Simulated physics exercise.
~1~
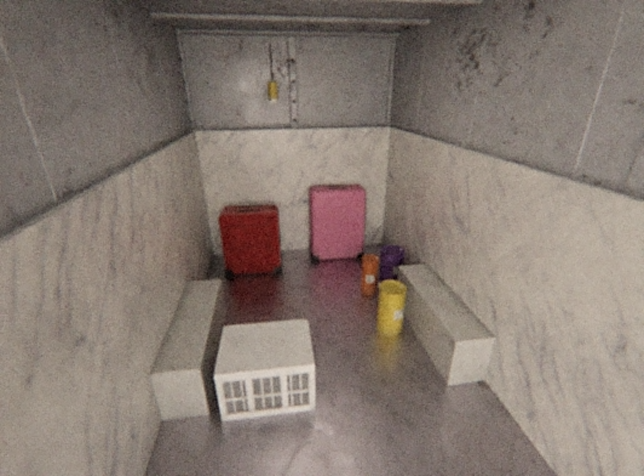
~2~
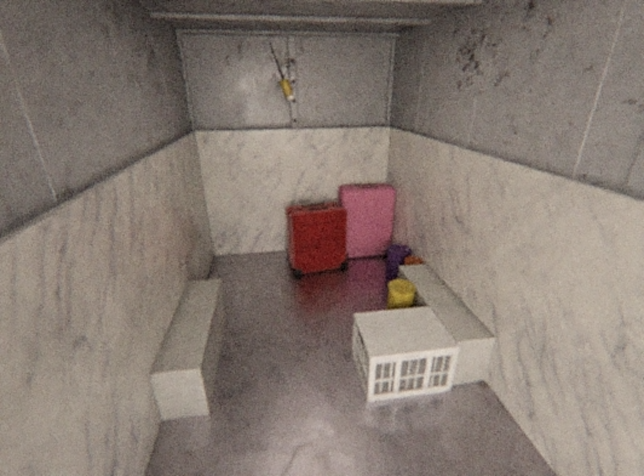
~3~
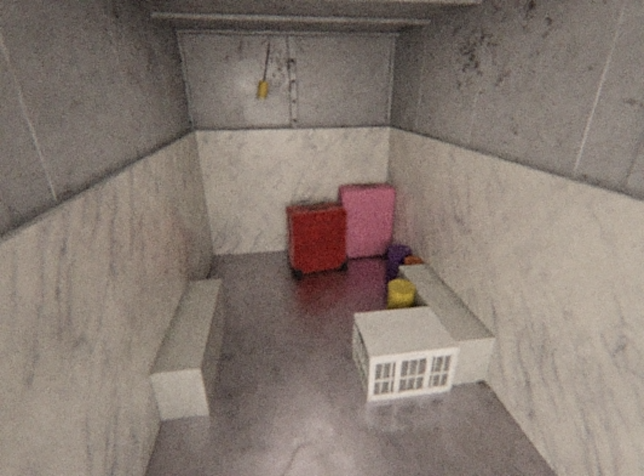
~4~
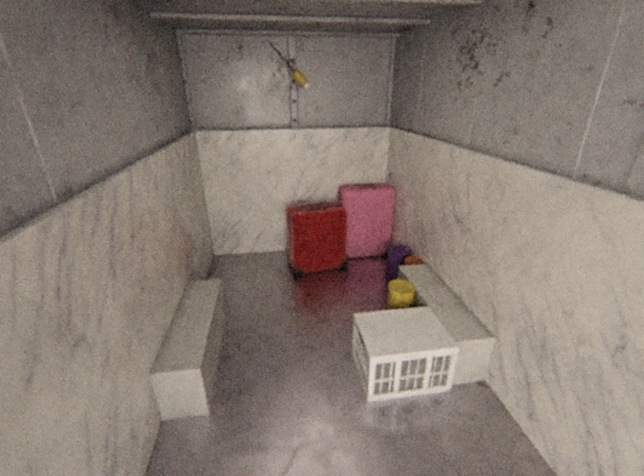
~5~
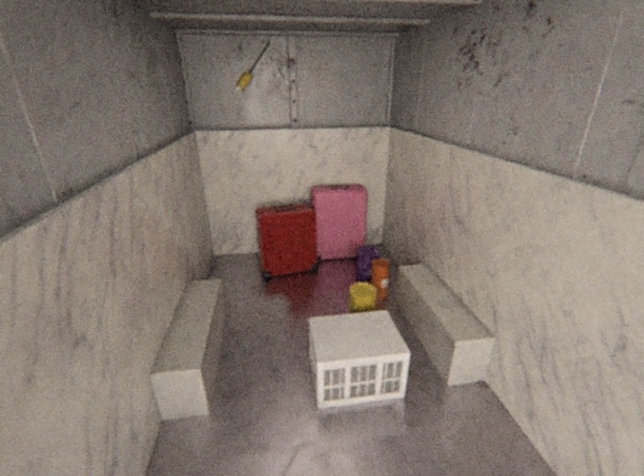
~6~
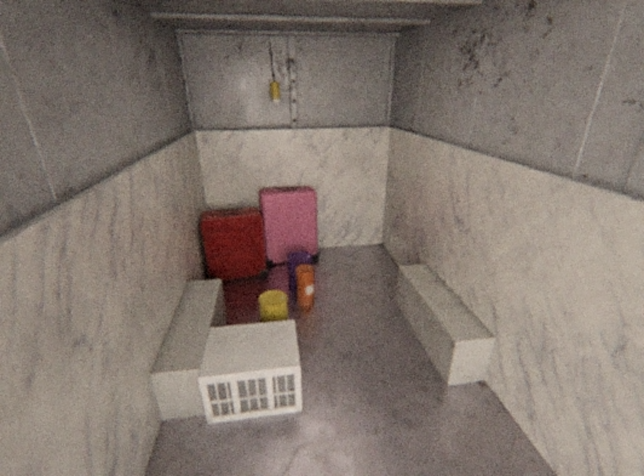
The white chest, cases and canisters slide right, pause, then slide left and end upright.
